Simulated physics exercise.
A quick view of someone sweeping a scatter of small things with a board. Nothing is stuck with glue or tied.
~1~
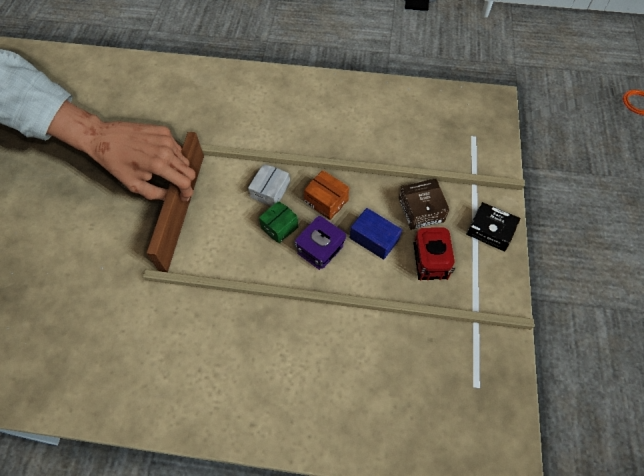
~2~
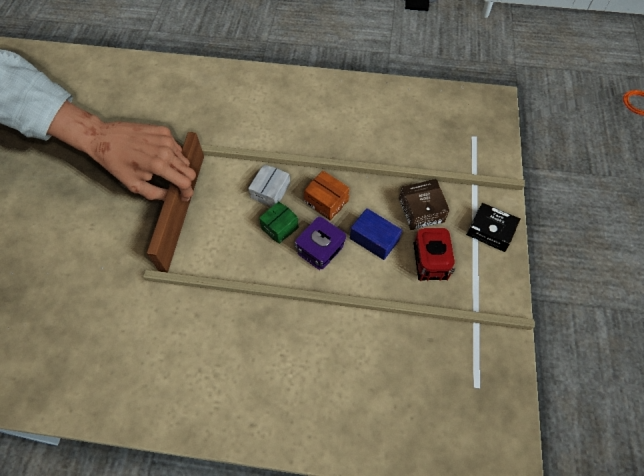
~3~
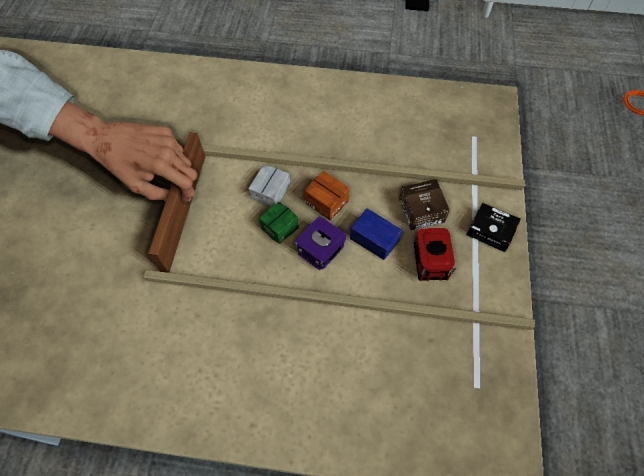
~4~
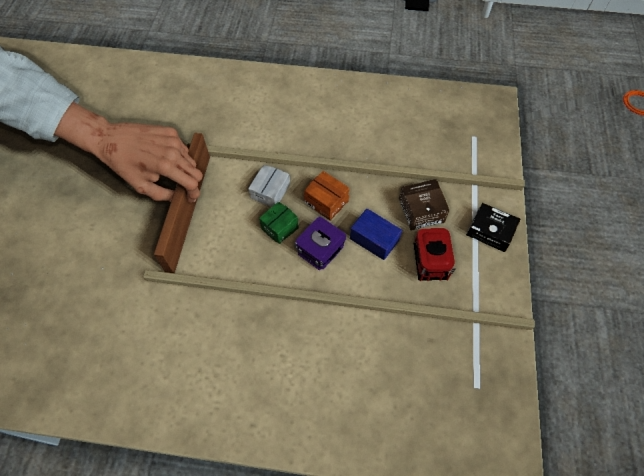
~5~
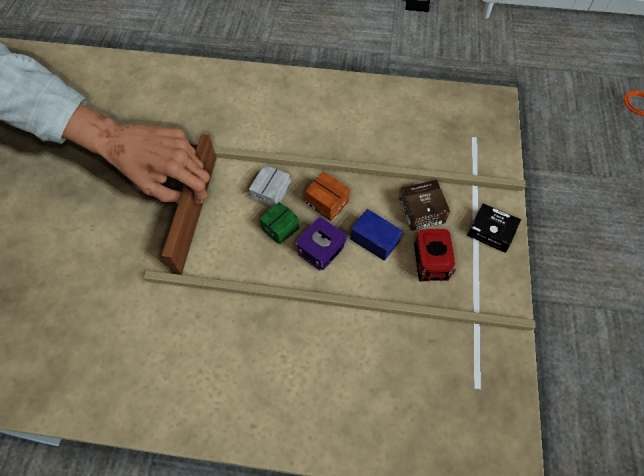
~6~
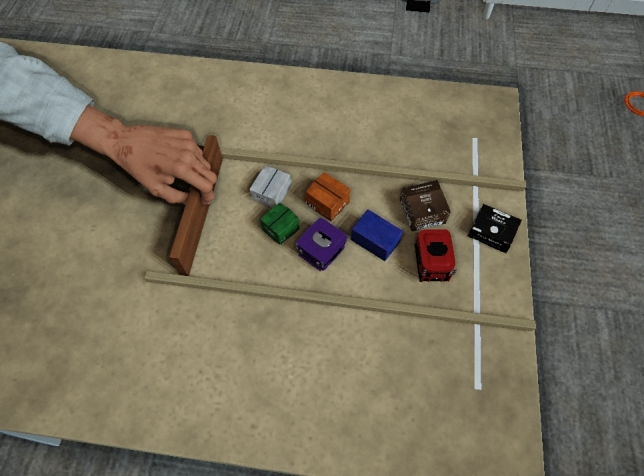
On a tan tabletop set over grey carpet, a hand holds a brown board upright at the left end of two rails, with small coloured boxes scattered between them. The hand then slides the board slightly to the right, closer to the white and green boxes, while the boxes stay in place.
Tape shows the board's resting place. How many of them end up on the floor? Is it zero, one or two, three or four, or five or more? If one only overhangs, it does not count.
I expect three or four drops over the end.
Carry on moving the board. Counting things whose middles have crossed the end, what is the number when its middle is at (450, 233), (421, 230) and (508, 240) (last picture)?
In order of the places given, that's 2, 1 and 5.
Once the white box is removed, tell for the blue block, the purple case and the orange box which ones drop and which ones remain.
The blue block stays put, the purple case stays put, the orange box stays put.
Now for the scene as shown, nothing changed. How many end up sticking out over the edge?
The number is 2.
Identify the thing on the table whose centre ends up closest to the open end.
The orange box is foremost.
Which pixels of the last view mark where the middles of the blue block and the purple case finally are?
First (525, 266), then (500, 292).
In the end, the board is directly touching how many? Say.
At rest, 3 are in contact.
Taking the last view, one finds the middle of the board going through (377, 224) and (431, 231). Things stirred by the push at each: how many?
Counts: 8 and 8.
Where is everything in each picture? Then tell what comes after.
In the first frame, black box (493, 226); red case (433, 254); brown box (423, 204); board (178, 200); tape (475, 245).
In the second frame, red case (433, 254); purple case (321, 244).
In the third frame, brown box (424, 205); orange box (327, 195).
In the fourth frame, black box (493, 227); blue block (375, 234).
In the fifth frame, red case (434, 255); white box (270, 186).
In the sixth frame, black box (495, 228); red case (434, 256); brown box (424, 206); board (199, 203); tape (476, 247).
A little later, none off yet; black box at rest near (495, 228); red case at rest near (434, 256); brown box at rest near (424, 206).
Next, none off yet; black box at rest near (495, 228); red case moving near (445, 259); brown box shifted a little near (448, 212).
Later still, one off so far; black box dropping near (506, 313); red case shifted well along near (519, 279); brown box shifted well along near (522, 222).
When it is over, the number that fall off is three or four; down, brown box, red case and black box.
